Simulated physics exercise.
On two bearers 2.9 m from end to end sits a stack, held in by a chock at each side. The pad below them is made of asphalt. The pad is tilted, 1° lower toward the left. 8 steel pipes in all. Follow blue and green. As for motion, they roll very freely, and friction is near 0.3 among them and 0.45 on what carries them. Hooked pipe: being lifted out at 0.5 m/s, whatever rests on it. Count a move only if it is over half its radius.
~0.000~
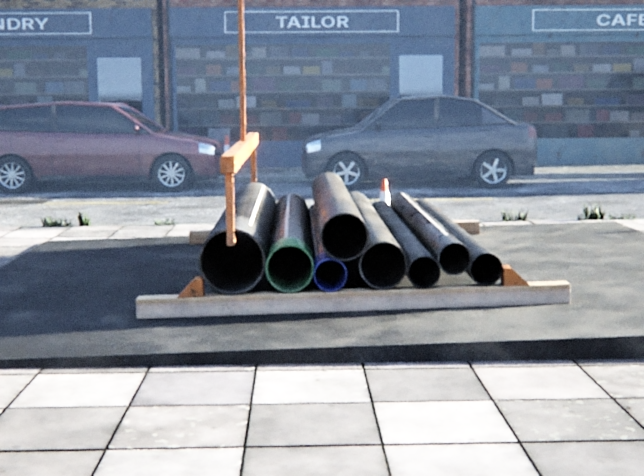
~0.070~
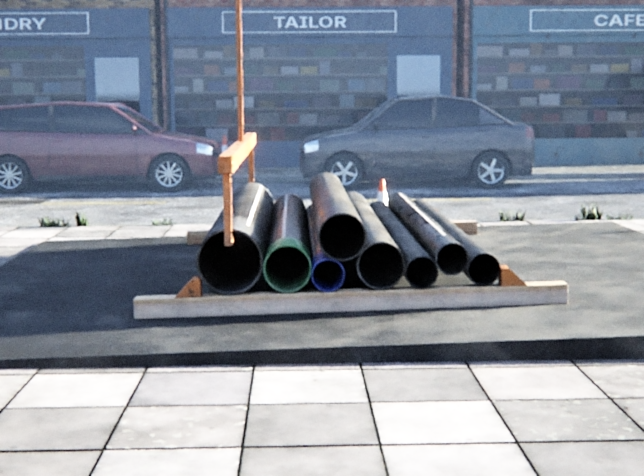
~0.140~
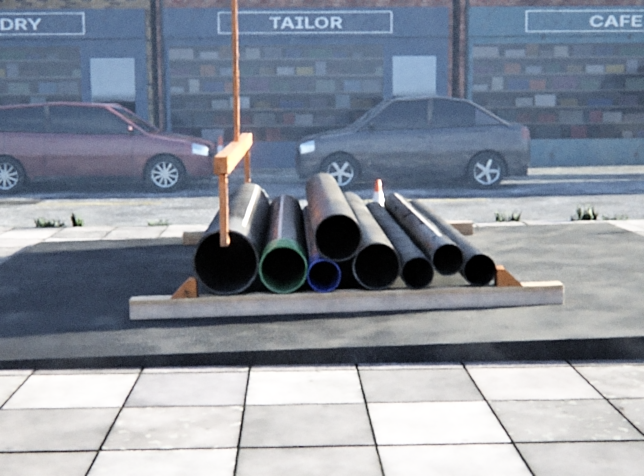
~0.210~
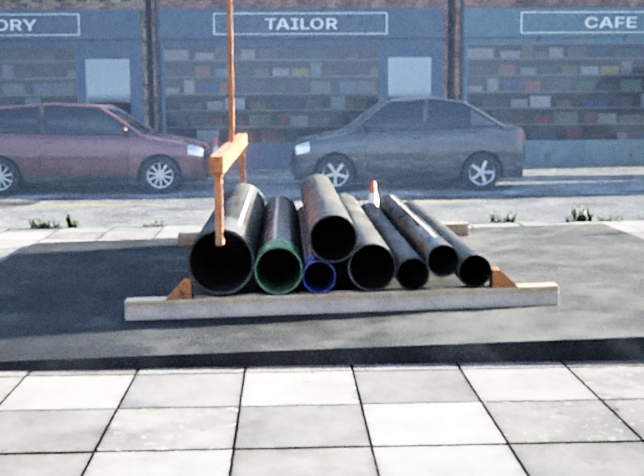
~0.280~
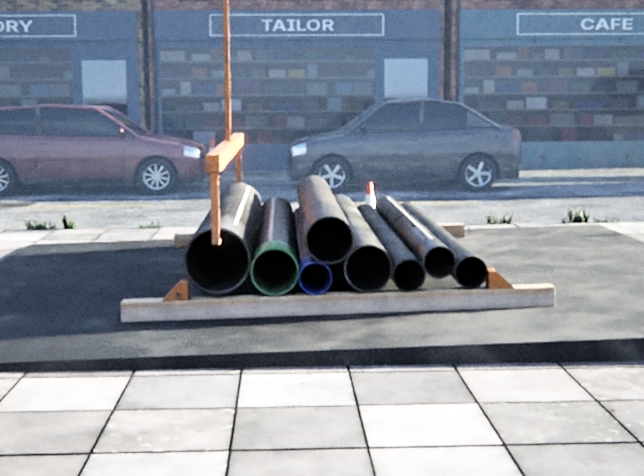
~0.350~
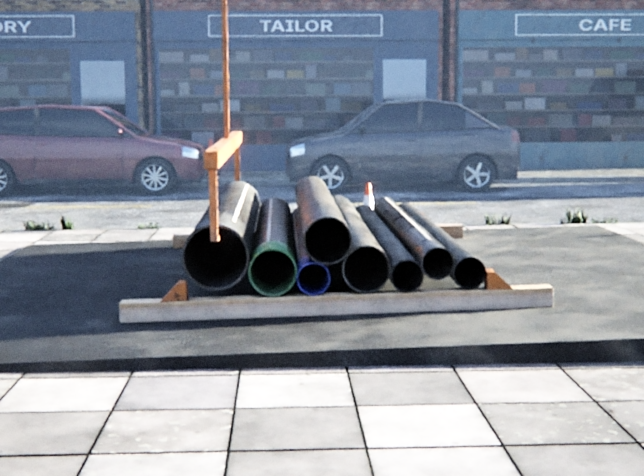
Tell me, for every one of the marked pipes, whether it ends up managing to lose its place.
Here it is: Blue - it does, green - it does.
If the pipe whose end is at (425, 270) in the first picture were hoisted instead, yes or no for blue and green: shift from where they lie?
Under that setup, for blue it does not happen, and for green it does not happen.
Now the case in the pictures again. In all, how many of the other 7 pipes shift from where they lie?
I count 7 altogether.
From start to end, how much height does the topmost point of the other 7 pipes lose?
About 20 cm.
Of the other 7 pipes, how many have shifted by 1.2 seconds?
Tally by then: 3.
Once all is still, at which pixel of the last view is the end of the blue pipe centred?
Roughly (251, 282).
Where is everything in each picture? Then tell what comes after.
In the first frame, blue (331, 275), green (290, 269); hooked one at (232, 262); the pad slopes 1° down to the left; 6 of the 8 form the bottom row.
In the second frame, blue (328, 276), green (287, 270); hooked one at (230, 263).
In the third frame, blue (324, 276), green (283, 270); hooked one at (225, 263).
In the fourth frame, blue (319, 277), green (279, 271); hooked one at (221, 263), up 1 cm.
In the fifth frame, blue (315, 279), green (275, 273); hooked one at (217, 262), up 3 cm.
In the sixth frame, blue (314, 279), green (273, 273); hooked one at (215, 258), up 5 cm.
Then, 0.7 s in, blue is 3 cm further left; green is 3 cm further left; 1 out of place.
Then, 0.9 s in, blue is 6 cm further left; green is 6 cm further left; 2 out of place.
Then, 1.2 s in, blue is 11 cm further left; green is 11 cm further left; 3 out of place.
In the end (4.5 s), blue is 42 cm further left; green is 42 cm further left; 7 out of place.
